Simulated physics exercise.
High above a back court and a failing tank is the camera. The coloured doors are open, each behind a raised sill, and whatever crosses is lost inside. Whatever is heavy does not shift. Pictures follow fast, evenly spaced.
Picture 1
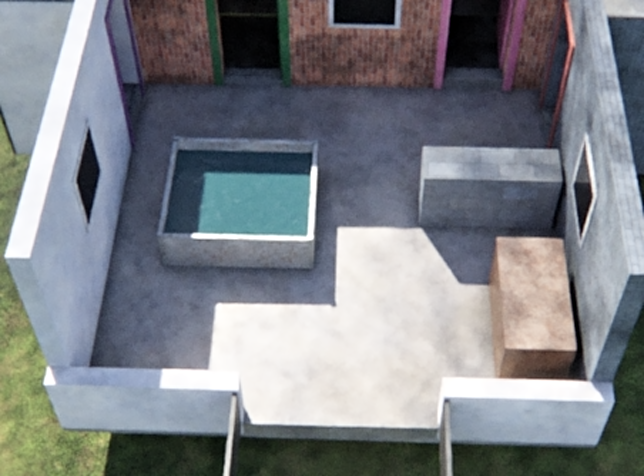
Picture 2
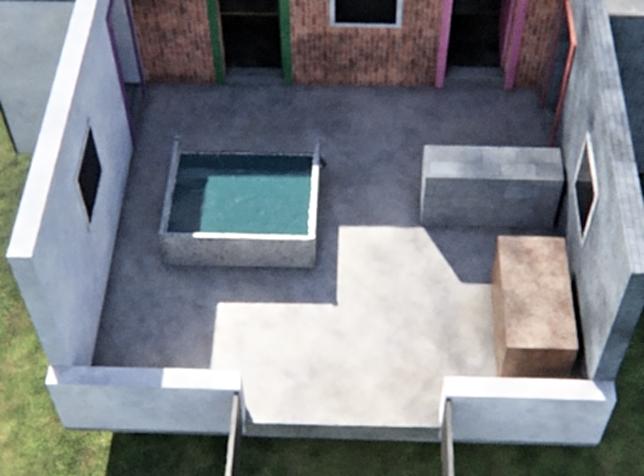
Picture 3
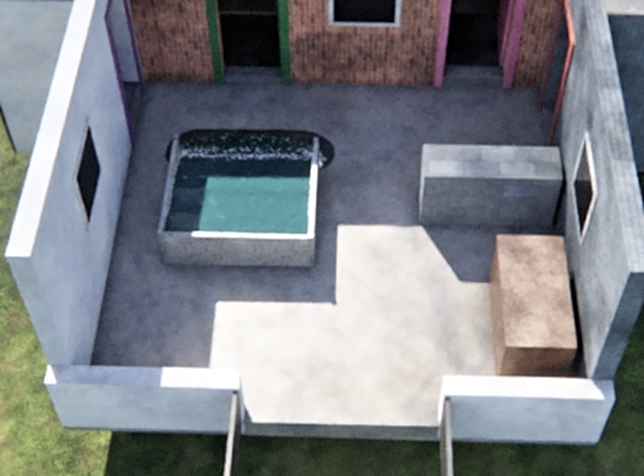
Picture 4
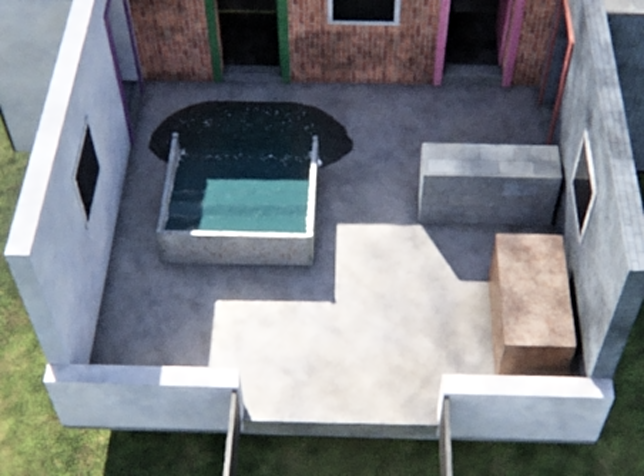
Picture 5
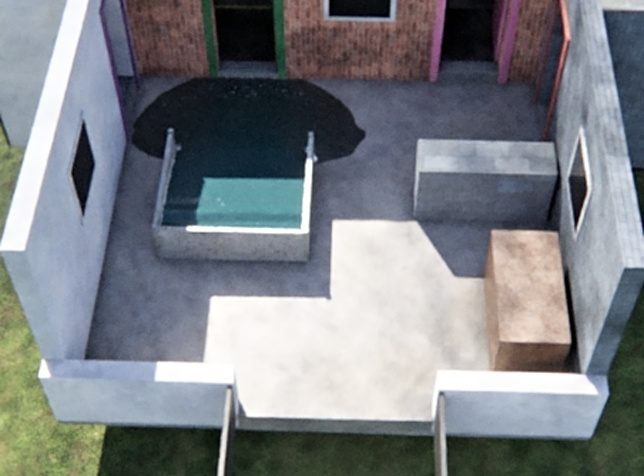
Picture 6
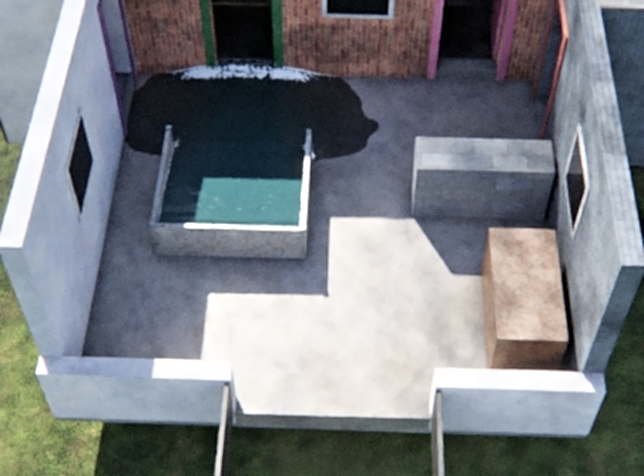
Open tank in a walled back court losing its far side, water pouring out and spreading darkly to the brick wall.
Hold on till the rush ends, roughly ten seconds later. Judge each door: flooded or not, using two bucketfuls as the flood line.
I expect the pink door to stay within two buckets; I expect the green door to go over the limit; I expect the purple door to stay within two buckets; I expect the red door to go over the limit.
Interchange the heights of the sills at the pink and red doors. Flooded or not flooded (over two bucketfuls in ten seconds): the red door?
My call is that red misses the threshold.
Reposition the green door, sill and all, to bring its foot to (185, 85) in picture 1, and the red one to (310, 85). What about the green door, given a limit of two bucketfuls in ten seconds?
Note - green door ends up higher.
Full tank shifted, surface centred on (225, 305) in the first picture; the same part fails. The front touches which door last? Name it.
The one in red.
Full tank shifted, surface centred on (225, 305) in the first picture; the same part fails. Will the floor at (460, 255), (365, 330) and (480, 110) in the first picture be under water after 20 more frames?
As listed: Untouched, untouched, reached.
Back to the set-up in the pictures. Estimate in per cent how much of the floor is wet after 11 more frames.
About 25 %.
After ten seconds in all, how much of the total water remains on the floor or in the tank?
My reckoning gives about 78 %.
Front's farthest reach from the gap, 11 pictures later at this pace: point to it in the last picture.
Best guess: Near (513, 87).
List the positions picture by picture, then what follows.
The first frame shows the open tank at (241, 191) is whole and still.
In the second frame, water pours out on the open tank's far side and has run to a hidden place.
In the third frame, water pours out on the open tank's far side and has run to (326, 146).
In the fourth frame, the front is at (164, 130), out from the gap on the open tank's far side.
In the fifth frame, the front is at (191, 84), out from the gap on the open tank's far side.
In the sixth frame, water pours out on the open tank's far side and has run to (162, 75).
A moment on, water covers 20 % of the floor; the pink door not reached, the green door over two buckets in, the purple door wet at the sill, nothing in, the red door not reached.
Next, water covers 25 % of the floor; the pink door wet at the sill, nothing in, the green door far over two buckets in, the purple door wet at the sill, nothing in, the red door not reached.
Then, water covers 45 % of the floor; the pink door wet at the sill, nothing in, the green door far over two buckets in, the purple door wet at the sill, nothing in, the red door under two buckets in.
Later, water covers 65 % of the floor; the pink door wet at the sill, nothing in, the green door far over two buckets in, the purple door wet at the sill, nothing in, the red door over two buckets in.
In the end, water covers 90 % of the floor; the pink door wet at the sill, nothing in, the green door far over two buckets in, the purple door wet at the sill, nothing in, the red door over two buckets in.
